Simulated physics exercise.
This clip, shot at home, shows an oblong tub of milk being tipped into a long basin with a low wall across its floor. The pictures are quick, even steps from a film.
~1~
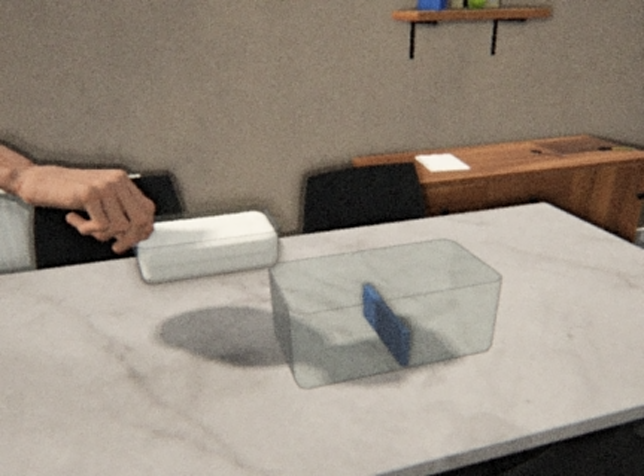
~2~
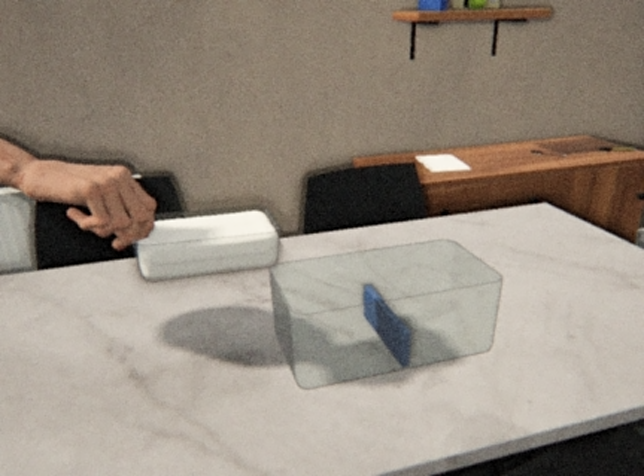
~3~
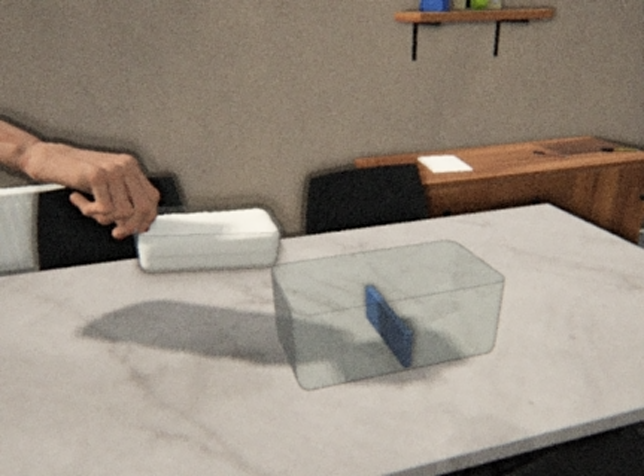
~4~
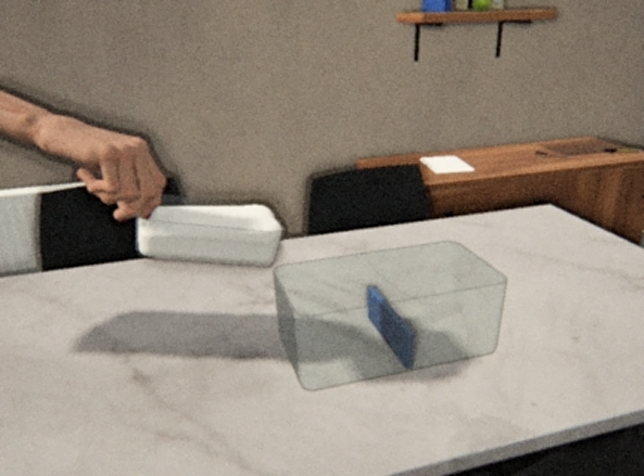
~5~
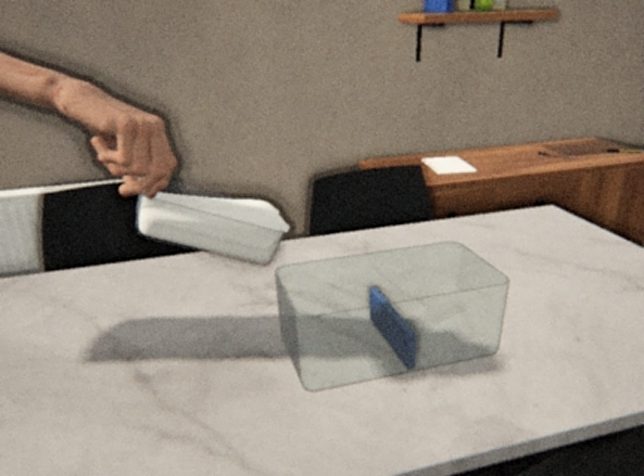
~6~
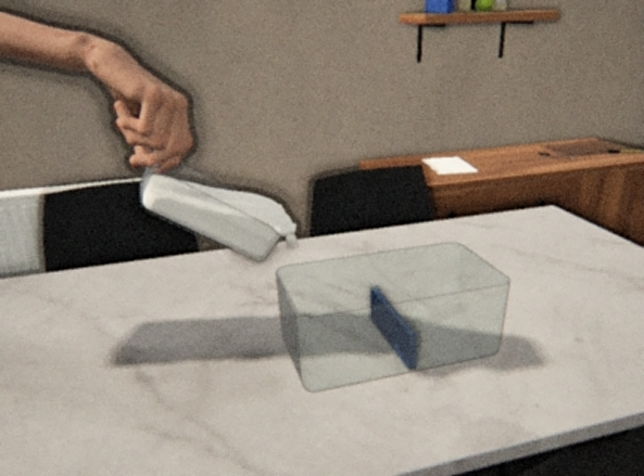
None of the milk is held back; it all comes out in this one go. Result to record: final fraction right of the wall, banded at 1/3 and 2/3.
Fraction right of wall: Under 1/3.
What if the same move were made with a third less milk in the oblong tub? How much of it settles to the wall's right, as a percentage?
About 5 %.
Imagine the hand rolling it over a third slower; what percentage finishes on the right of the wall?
Around 5 percent.
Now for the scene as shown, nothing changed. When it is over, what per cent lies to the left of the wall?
About 80 per cent.
A moment on, the tilt is 98° and 11 per cent is still to pour, 27 is left of the wall and 0 right of it.
Next, the tilt is 108° and 0 per cent is still to pour, 82 is left of the wall and 7 right of it.
Then the tilt is 108° and 0 per cent is still to pour, 76 is left of the wall and 9 right of it.
Later the tilt is 108° and 0 per cent is still to pour, 81 is left of the wall and 10 right of it.
In the end 81 per cent lies left of the wall, 10 right of it and 9 outside.
